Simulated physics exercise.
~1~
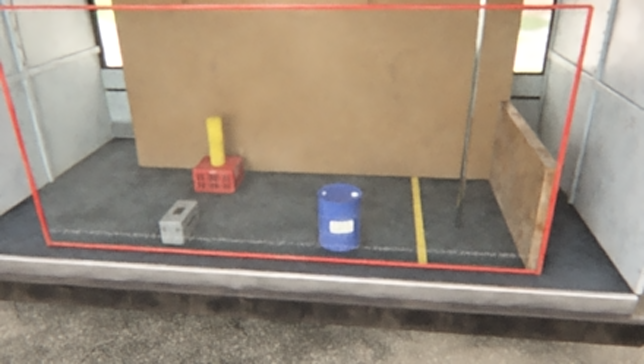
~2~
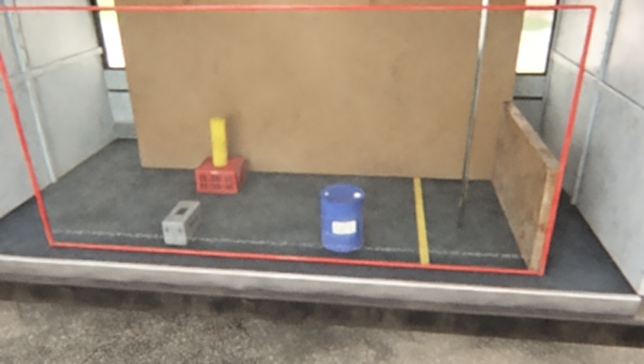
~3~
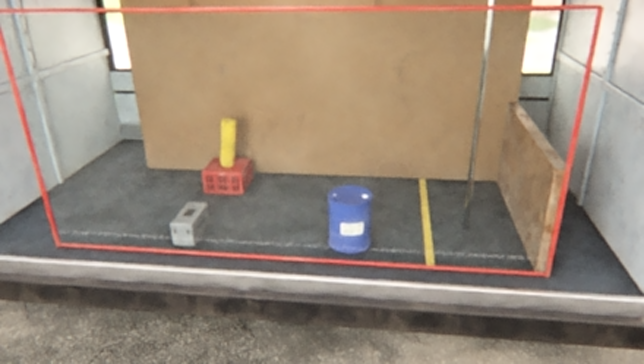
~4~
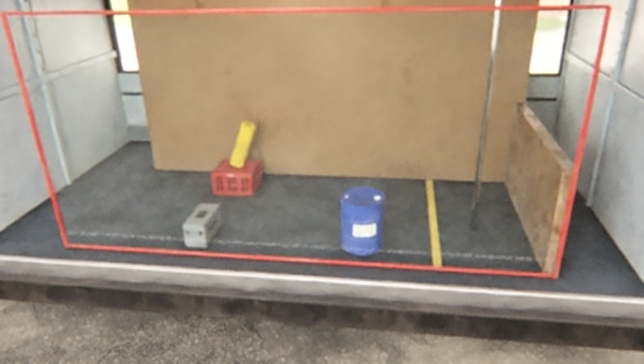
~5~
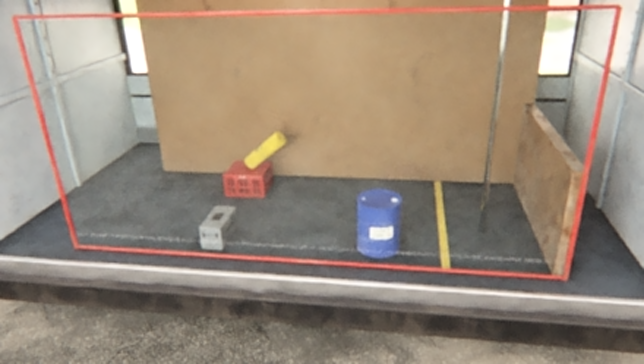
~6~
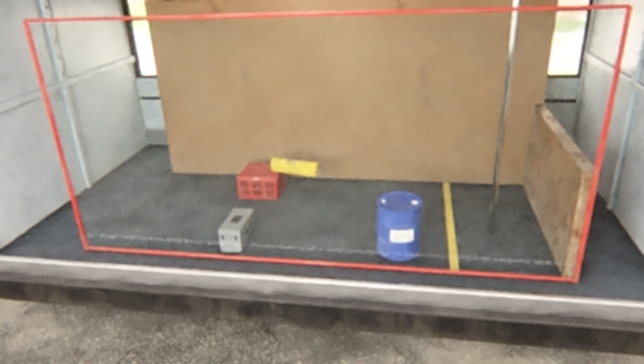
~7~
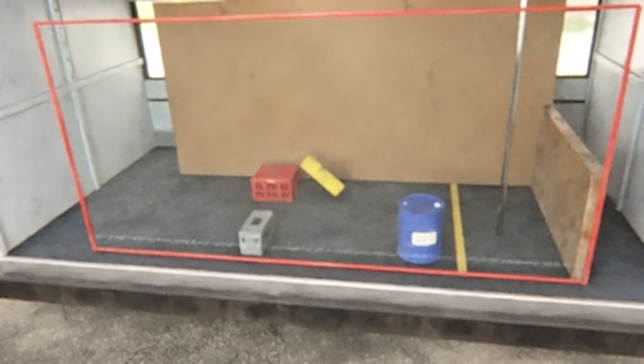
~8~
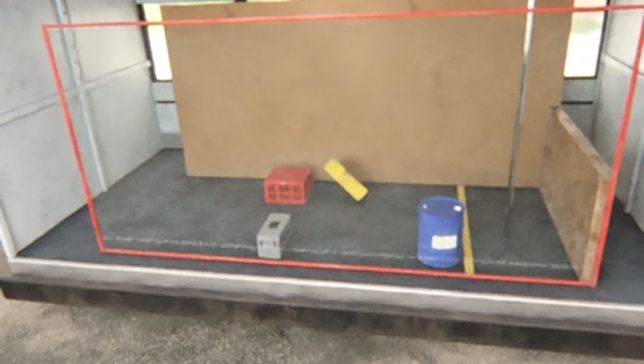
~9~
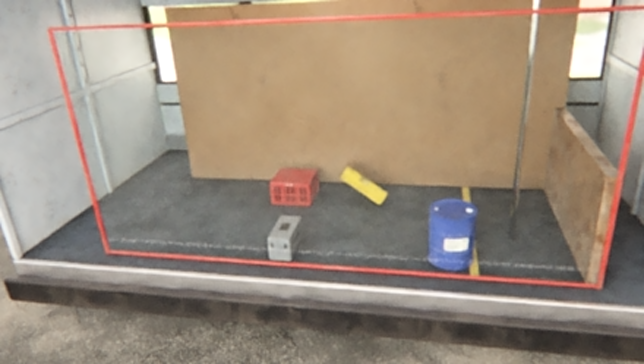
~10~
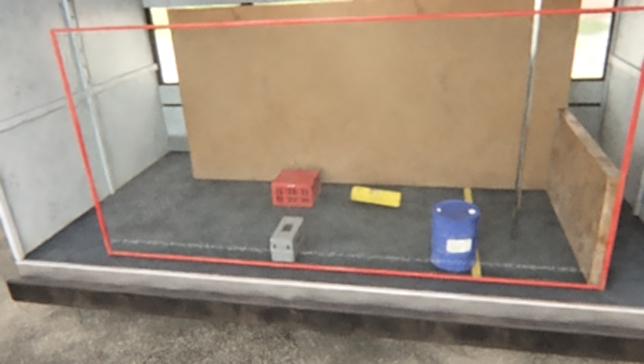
A yellow roll stands on a red crate towards the back left of a shuttle's dark-floored bay, seen from the front and slightly above. A grey toolbox sits nearer the front on the left, and an upright blue drum stands right of it, short of a yellow line. The roll leans right, topples off the crate and tumbles to the floor as the view pans slightly left. The drum slides right towards the line, still upright, while the toolbox and crate shift less. The roll settles on its side between crate and line, and everything stops short of the line, the drum closest.
